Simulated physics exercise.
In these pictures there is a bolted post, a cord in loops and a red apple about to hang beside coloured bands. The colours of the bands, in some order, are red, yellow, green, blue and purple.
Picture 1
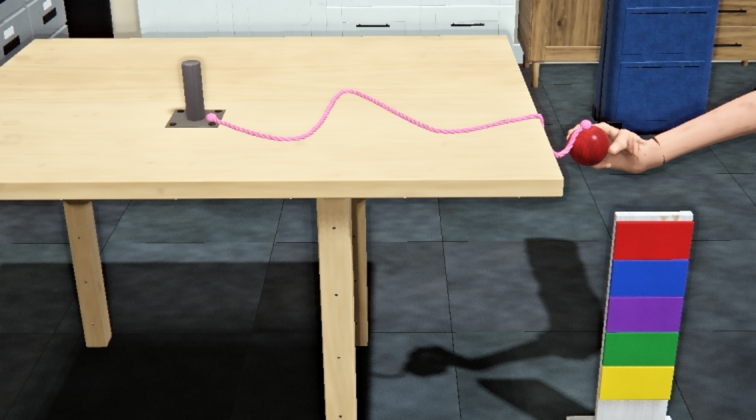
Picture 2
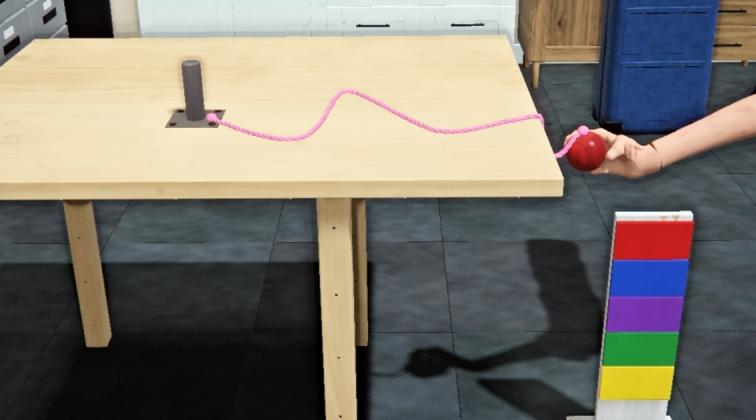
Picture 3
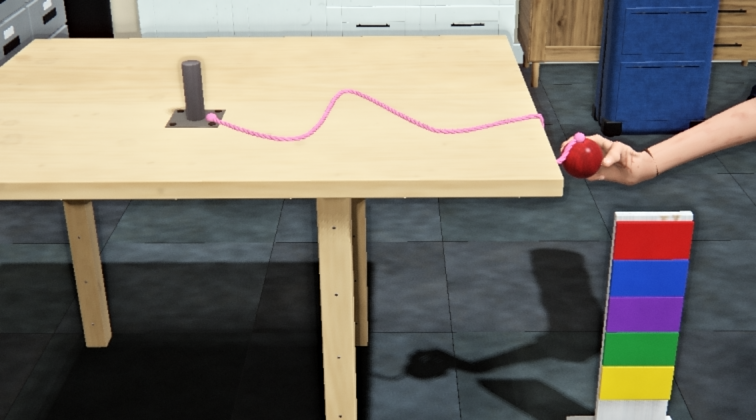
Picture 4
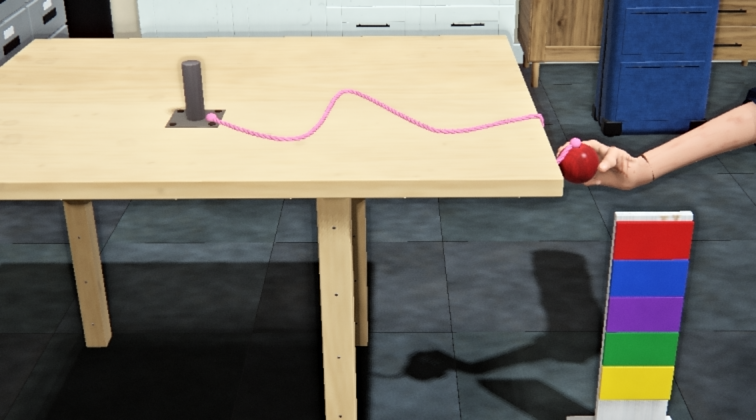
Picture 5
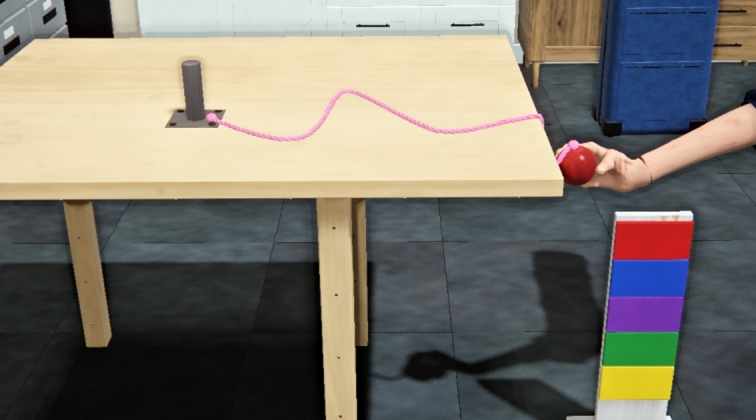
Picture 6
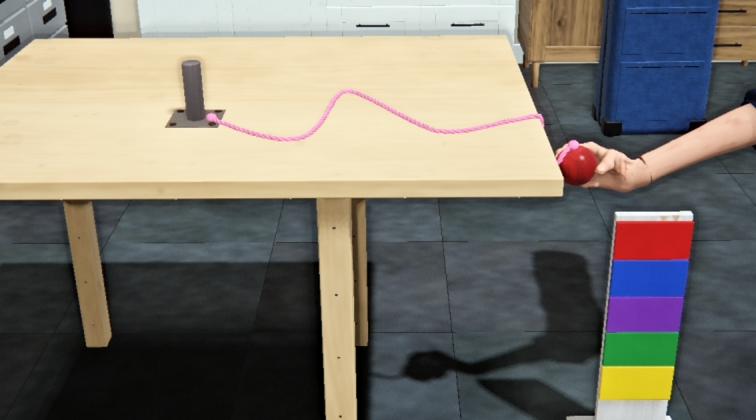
A hand holding a red ball tied to a pink cord moved it slightly down and left toward the table's edge, then kept still beside a stand of coloured bands.
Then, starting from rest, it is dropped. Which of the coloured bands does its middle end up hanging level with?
It ends up level with the yellow band.
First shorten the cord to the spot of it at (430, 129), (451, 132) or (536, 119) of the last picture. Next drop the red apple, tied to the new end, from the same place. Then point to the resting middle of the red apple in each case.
I'd put it around (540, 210) for the first cut, (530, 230) for the second and (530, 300) for the third.
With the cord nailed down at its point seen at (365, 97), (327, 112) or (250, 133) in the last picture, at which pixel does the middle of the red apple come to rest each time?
Per try (px, approx.): (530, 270); (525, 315); (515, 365).
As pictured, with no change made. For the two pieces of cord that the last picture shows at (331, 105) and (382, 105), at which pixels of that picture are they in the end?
Roughly (427, 115) for the first and (536, 117) for the second.
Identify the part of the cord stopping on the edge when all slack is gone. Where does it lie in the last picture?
The one at (382, 105).
Soon after, apple near (502, 374); level with yellow.
After that, apple near (533, 391); level with yellow.
In the end, apple near (516, 390); level with yellow. Its middle rests at the yellow band.
